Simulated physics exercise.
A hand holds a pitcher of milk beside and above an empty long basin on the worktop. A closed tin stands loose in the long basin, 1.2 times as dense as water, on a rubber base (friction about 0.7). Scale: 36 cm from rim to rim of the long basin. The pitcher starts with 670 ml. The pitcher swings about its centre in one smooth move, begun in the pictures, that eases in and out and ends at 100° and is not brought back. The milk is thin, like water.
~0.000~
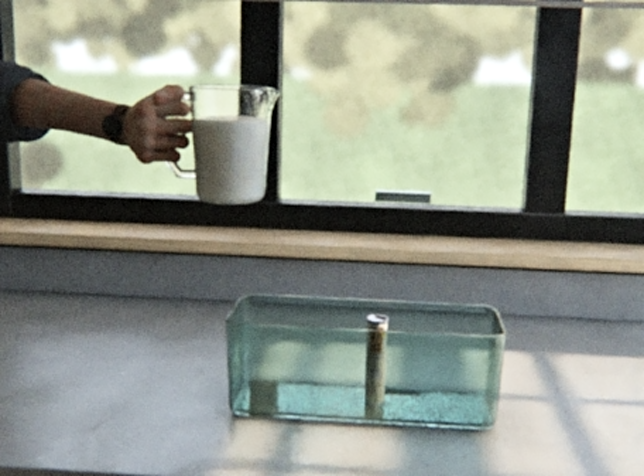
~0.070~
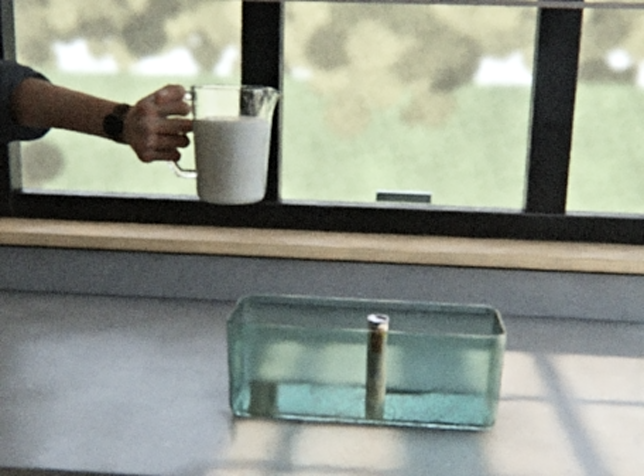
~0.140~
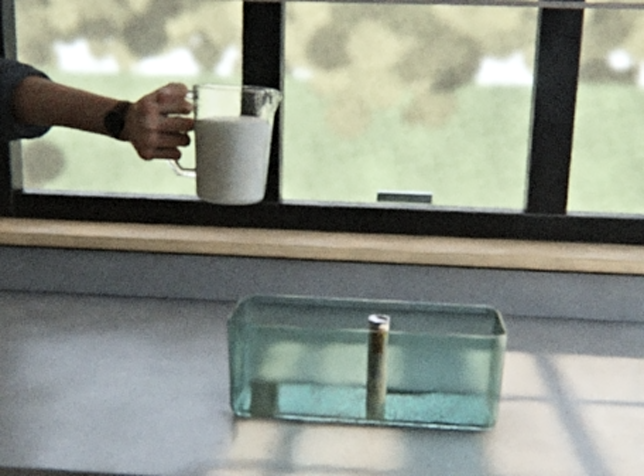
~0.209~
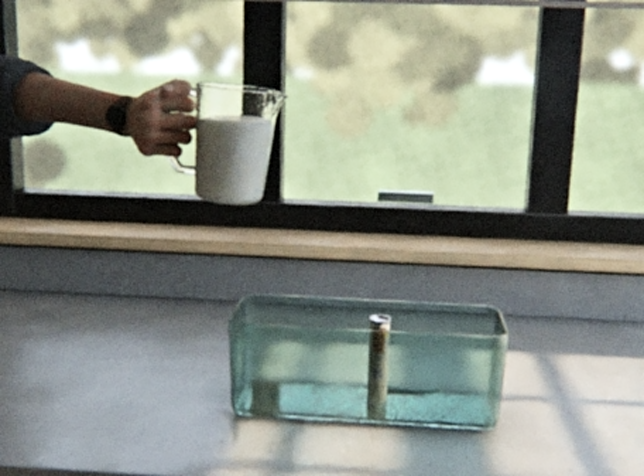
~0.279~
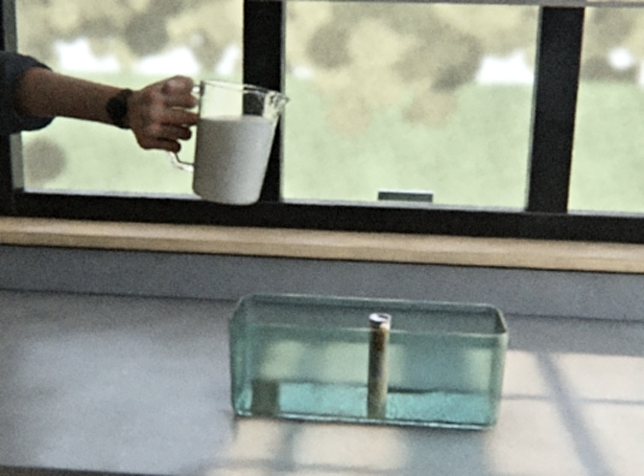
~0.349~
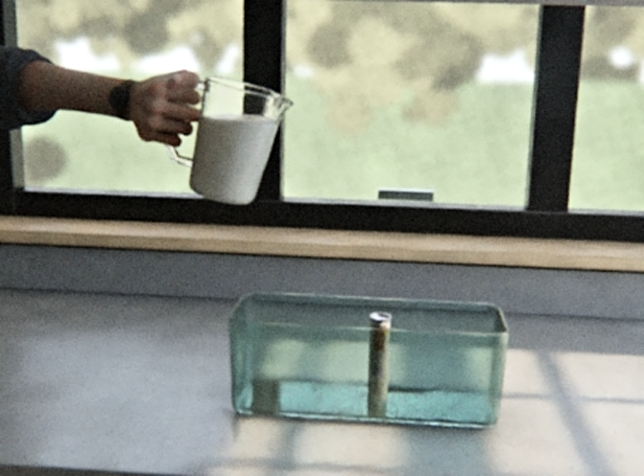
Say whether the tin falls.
It falls.
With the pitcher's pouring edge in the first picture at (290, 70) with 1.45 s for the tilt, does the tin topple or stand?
Then it topples.
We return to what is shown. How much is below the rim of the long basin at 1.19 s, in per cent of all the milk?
Some 24 per cent.
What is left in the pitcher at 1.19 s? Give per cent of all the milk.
Near 48 in a hundred.
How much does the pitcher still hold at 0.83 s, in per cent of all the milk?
Near 94 in a hundred.
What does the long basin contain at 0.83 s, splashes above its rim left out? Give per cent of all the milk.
About 0 per cent.
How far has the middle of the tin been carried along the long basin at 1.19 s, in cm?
Some 1 cm.
Then, 0.83 s in, the tilt is 61° and 94 per cent is still to pour; the tin stands where it began.
Then, 1.19 s in, the tilt is 92° and 48 per cent is still to pour; the tin stands 1 cm from where it began.
Then, 1.56 s in, the tilt is 100° and 6 per cent is still to pour; the tin leans 59°.
Then, 1.96 s in, the tilt is 100° and 0 per cent is still to pour; the tin lies on its side.
Finally, the tin lies on its side.
